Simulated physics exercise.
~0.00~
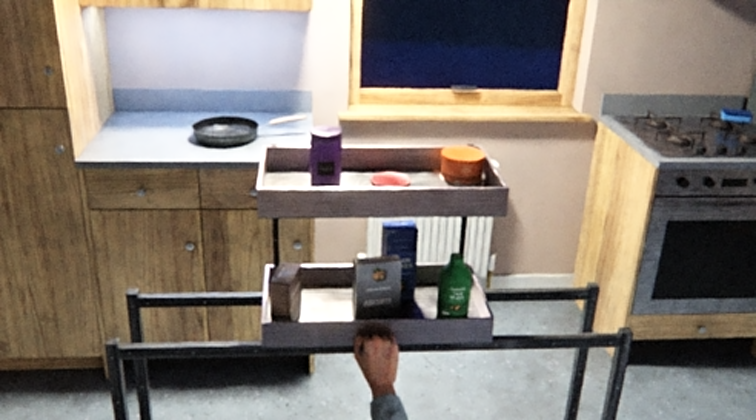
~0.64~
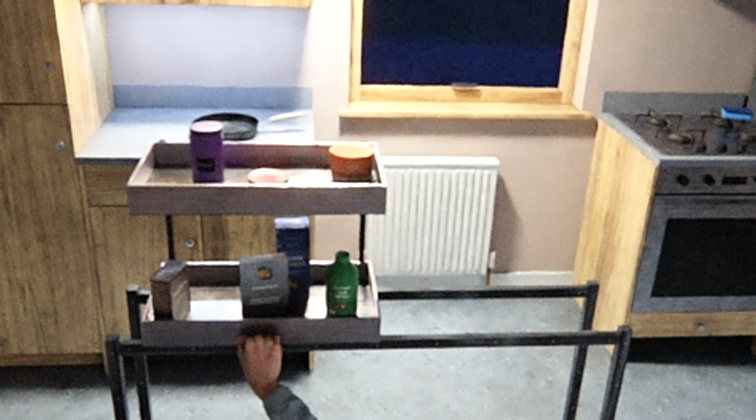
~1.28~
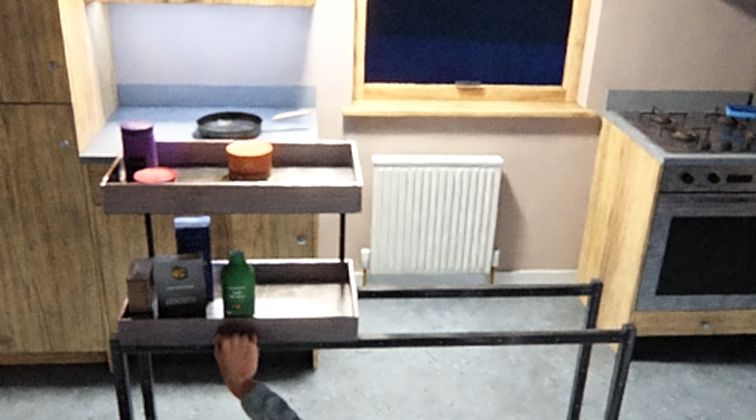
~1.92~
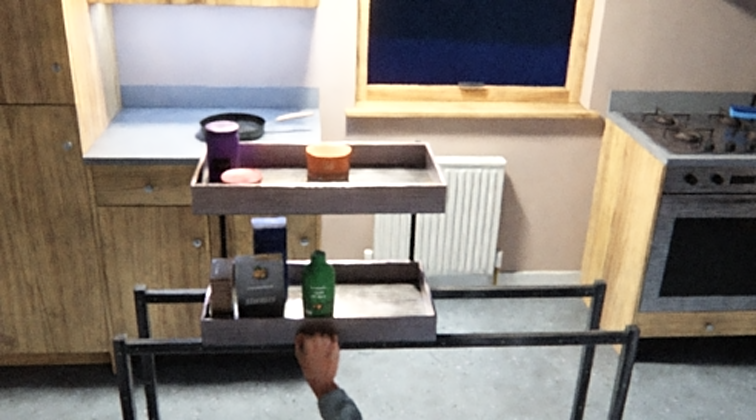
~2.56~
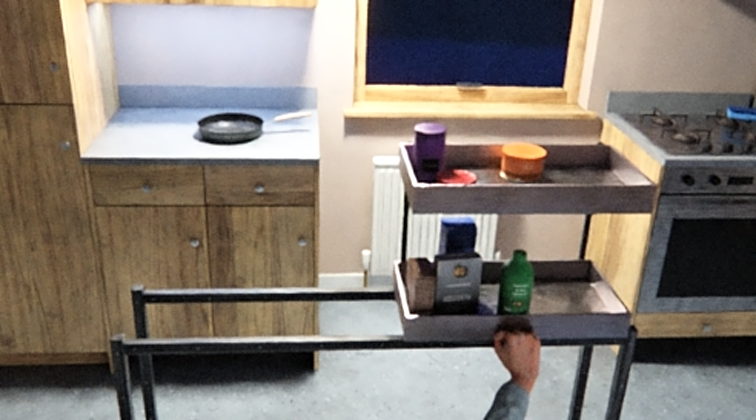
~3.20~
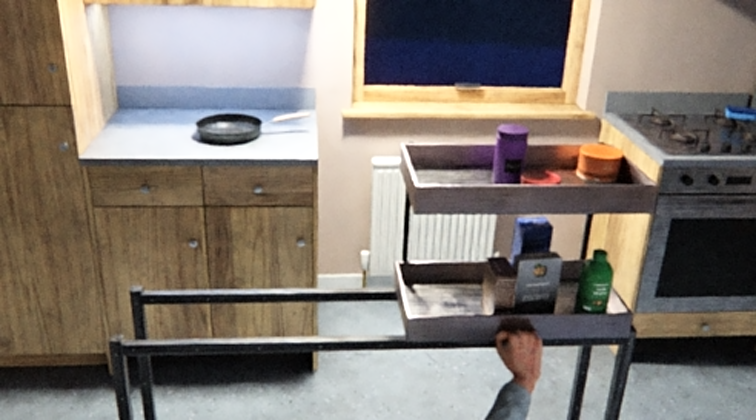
A hand slid a two-level tray of loose kitchen items left along its rails, then back right to the far end. The packets, purple jar and others shifted about on it, but the green bottle and the rest ended upright, nothing toppled.
